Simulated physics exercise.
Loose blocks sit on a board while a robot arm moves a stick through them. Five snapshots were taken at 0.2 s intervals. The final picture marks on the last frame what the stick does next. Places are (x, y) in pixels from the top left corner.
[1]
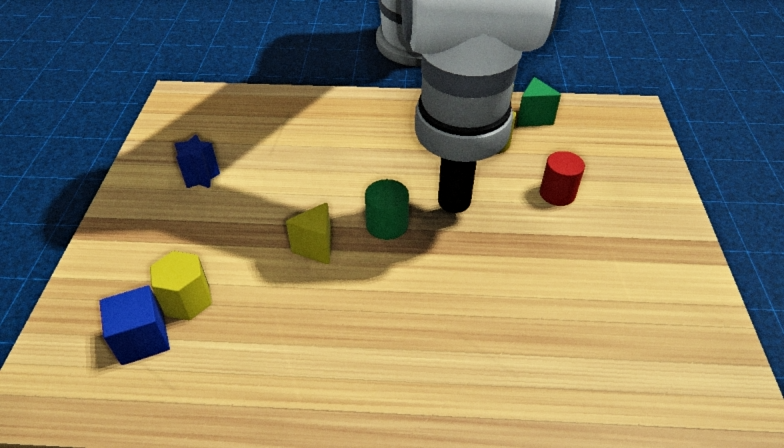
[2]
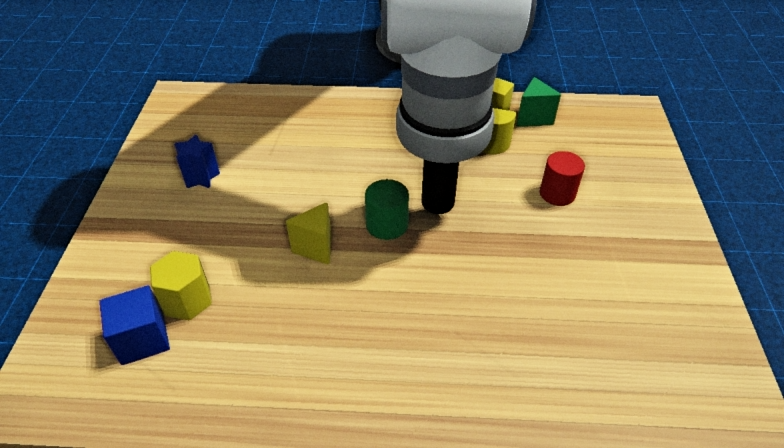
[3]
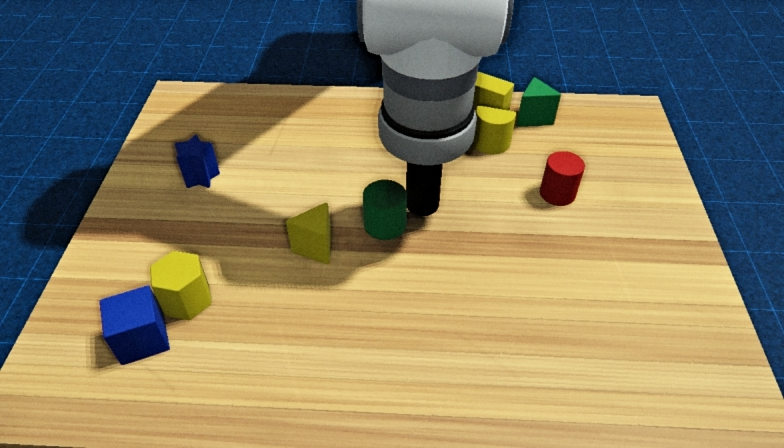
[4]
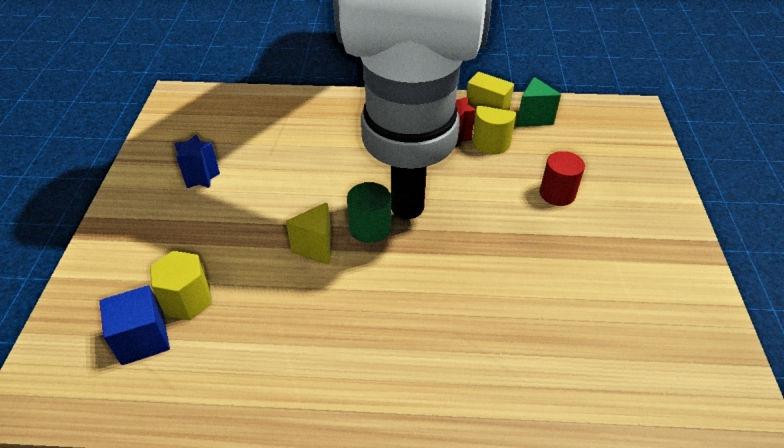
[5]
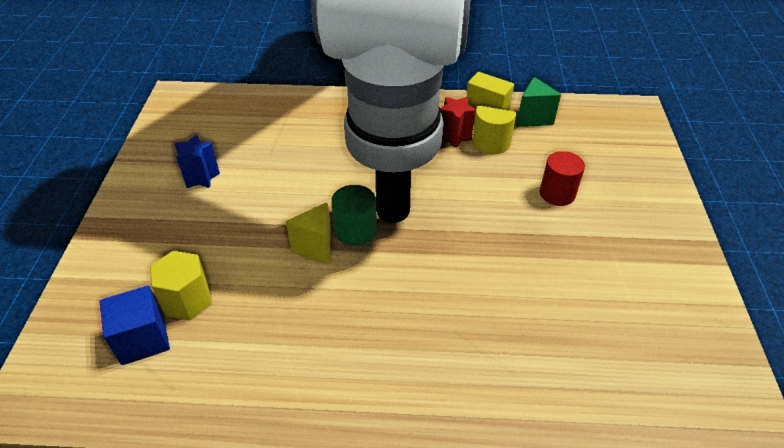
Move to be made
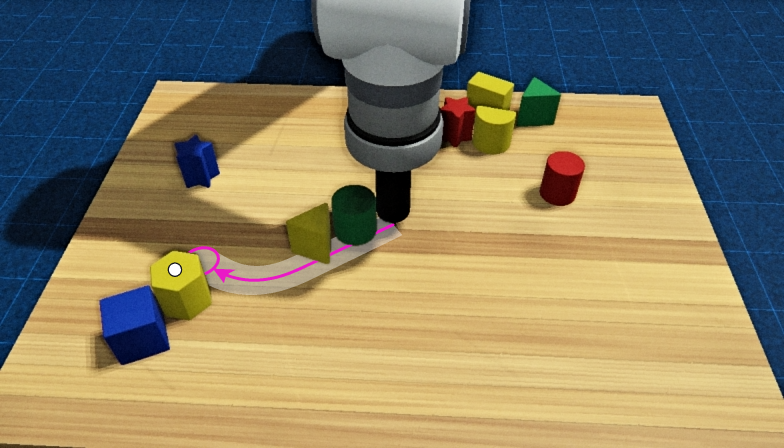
The clip opens on a robot arm holding a black stick upright over a wooden board of scattered colored blocks, just right of a green cylinder. The stick moves left until it meets the cylinder, then pushes it a short way left, up beside the yellow triangle, while the other blocks stay still.
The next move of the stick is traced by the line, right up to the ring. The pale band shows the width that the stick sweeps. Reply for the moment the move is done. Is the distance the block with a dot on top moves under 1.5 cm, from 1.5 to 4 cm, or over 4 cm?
It shifts by less than 1.5 cm.
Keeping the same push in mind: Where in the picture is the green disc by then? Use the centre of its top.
At roughly (297, 203).
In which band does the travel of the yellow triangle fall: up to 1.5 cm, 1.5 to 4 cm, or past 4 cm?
The answer is over 4 cm.
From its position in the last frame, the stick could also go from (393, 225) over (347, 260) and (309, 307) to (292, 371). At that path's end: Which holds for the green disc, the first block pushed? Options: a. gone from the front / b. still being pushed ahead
a - gone from the front.
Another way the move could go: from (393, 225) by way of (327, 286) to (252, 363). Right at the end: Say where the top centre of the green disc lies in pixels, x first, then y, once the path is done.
It ends at (325, 207).
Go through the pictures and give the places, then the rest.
In the first picture, lower end of the stick at (454, 203), tops of blocks, yellow hexagon at (175, 270), yellow triangle at (313, 218), green disc at (387, 193).
In the second picture, stick at (438, 204), blocks as before.
In the third picture, stick at (422, 206), green disc at (385, 193).
In the fourth picture, stick at (407, 209), green disc at (369, 196).
In the fifth picture, stick at (393, 212), yellow hexagon at (175, 270), yellow triangle at (313, 218), green disc at (354, 199).
The drawn path runs from (393, 225) through (333, 253) and (264, 280) to (200, 261); the dot is on the yellow hexagon.
What follows on the original path. One third of the way, stick at (330, 242); yellow triangle at (272, 226), turned 65° anticlockwise; green disc at (299, 204).
Two thirds of the way, stick at (261, 268); yellow triangle at (250, 225), turned 40° anticlockwise; green disc at (297, 203).
At the end, stick at (196, 249); yellow hexagon not moved; yellow triangle at (240, 222); green disc at (297, 203).
